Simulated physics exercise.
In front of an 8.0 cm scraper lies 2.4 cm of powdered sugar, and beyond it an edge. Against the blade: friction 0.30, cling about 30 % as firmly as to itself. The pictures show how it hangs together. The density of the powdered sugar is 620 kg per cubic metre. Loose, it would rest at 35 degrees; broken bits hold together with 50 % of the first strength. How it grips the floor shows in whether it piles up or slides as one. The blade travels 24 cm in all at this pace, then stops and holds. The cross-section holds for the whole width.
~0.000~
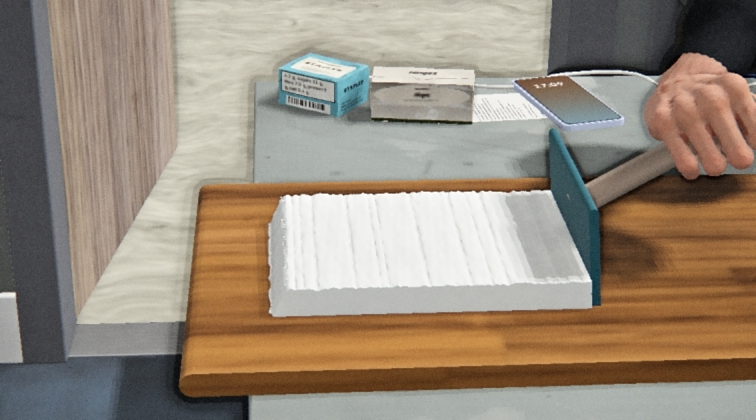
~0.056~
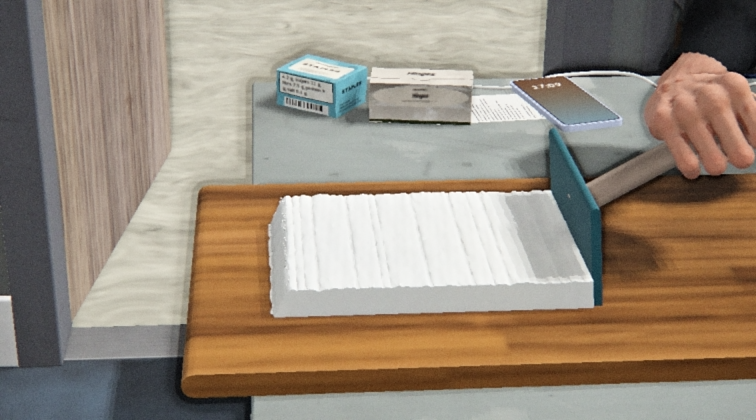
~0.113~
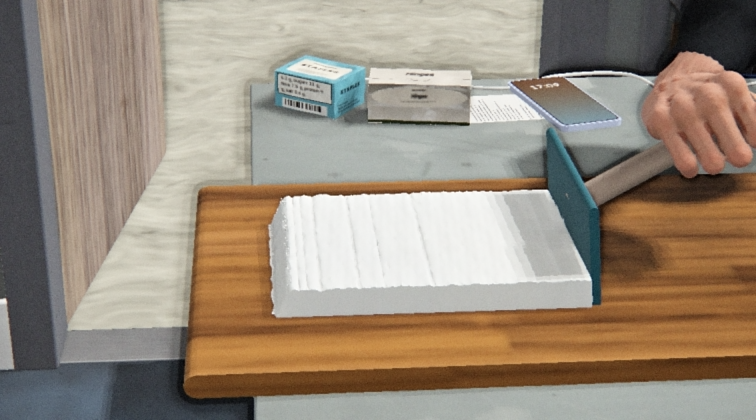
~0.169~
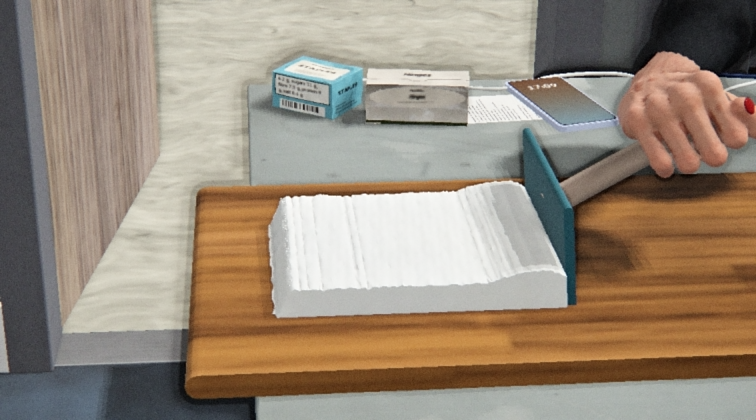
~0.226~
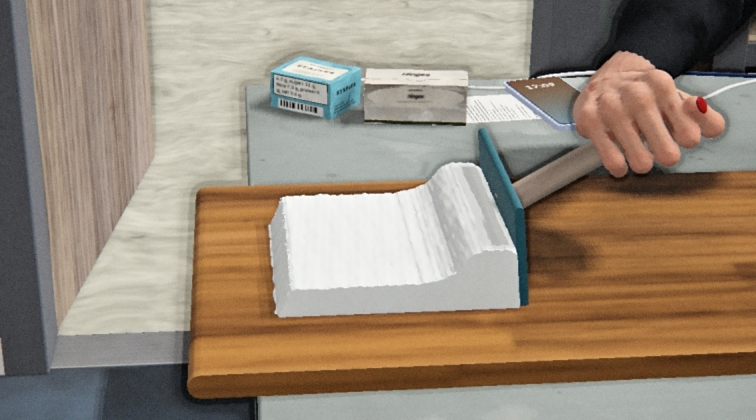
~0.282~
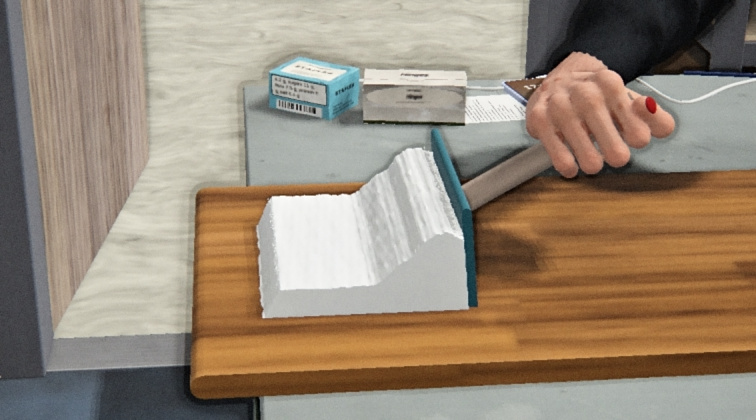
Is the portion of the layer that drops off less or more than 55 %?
The portion of the layer that drops off is more than 55 %.
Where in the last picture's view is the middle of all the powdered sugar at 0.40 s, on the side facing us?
Near (281, 292).
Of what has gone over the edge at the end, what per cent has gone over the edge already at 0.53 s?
Some 30 per cent.
After 0.40 s, 0 % has gone over the edge.
After 0.53 s, 16 % has gone over the edge.
After 0.67 s, 47 % has gone over the edge.
After 0.81 s, 65 % has gone over the edge.
After 0.87 s, 65 % has gone over the edge.
